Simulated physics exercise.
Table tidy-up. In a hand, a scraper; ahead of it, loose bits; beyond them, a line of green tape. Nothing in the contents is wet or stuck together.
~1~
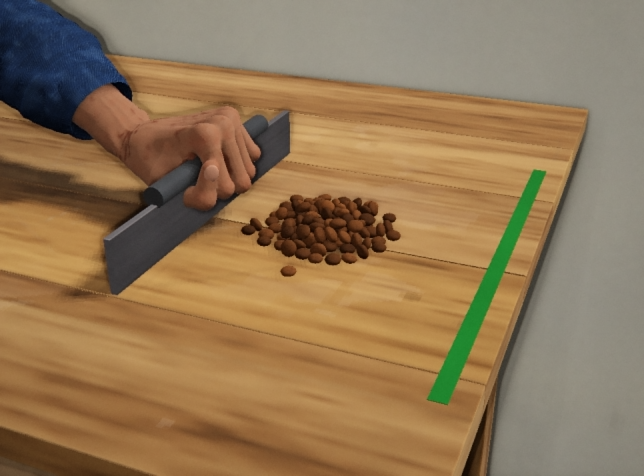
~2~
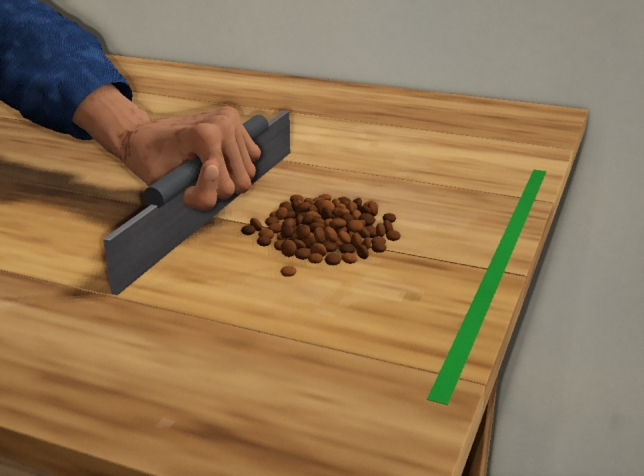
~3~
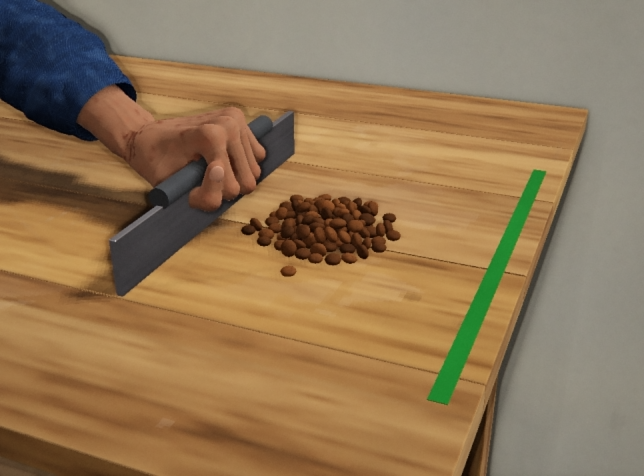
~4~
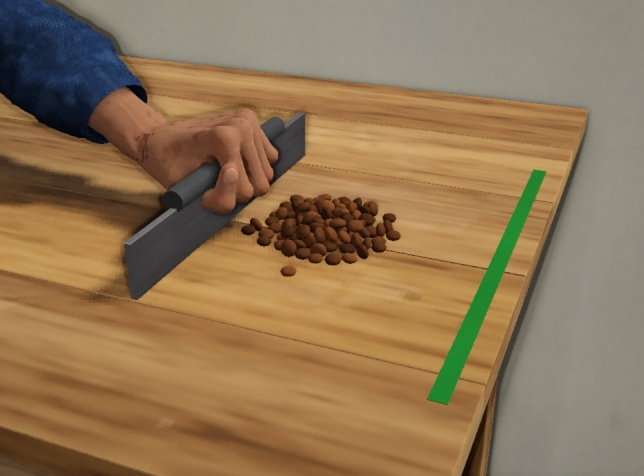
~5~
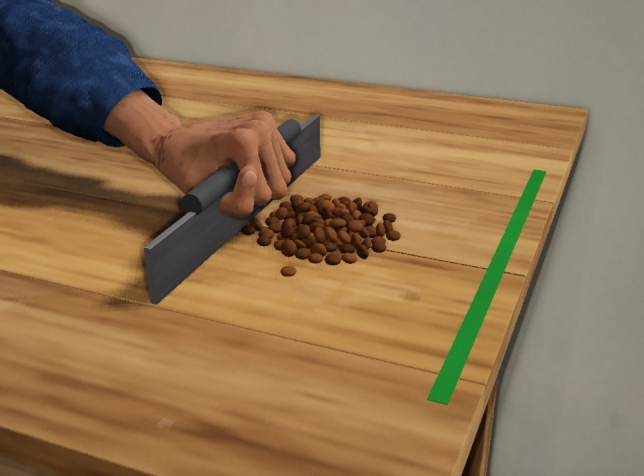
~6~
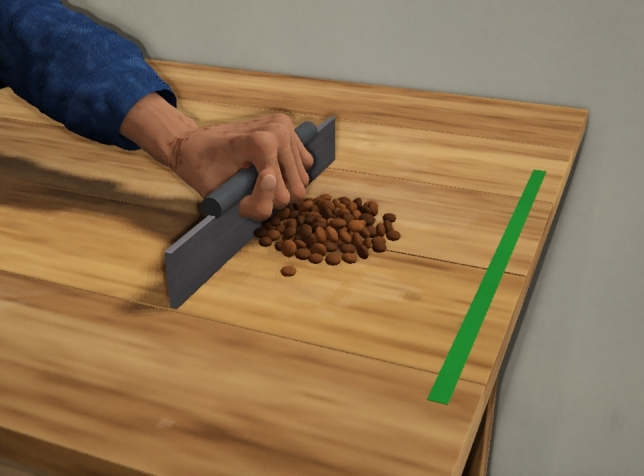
A wooden plank table stands against a plain grey wall, seen from above at an angle by a still camera. A hand in a blue sleeve grips a dark grey scraper at left, with a heap of small brown bits near the middle and green tape beside the right edge. The hand rests briefly, then slides the scraper rightward a short way, reaching the heap's left side.
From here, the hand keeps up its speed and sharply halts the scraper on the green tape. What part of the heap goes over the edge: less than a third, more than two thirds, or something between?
I'd call it a heavy spill, beyond two thirds gone.
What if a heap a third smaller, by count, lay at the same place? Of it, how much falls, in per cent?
Roughly 80 per cent of the heap.
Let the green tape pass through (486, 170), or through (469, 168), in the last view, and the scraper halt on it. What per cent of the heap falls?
You'd see some 10 in a hundred first, and then 0 in a hundred.
Soon, scraper still moving, near (387, 191); heap all on the table, its front near (482, 248).
A while on, scraper stopped at the green tape; heap about two thirds over the edge.
Towards the end, scraper stopped at the green tape; heap most over the edge.
Finally, scraper stopped at the green tape; heap most over the edge.
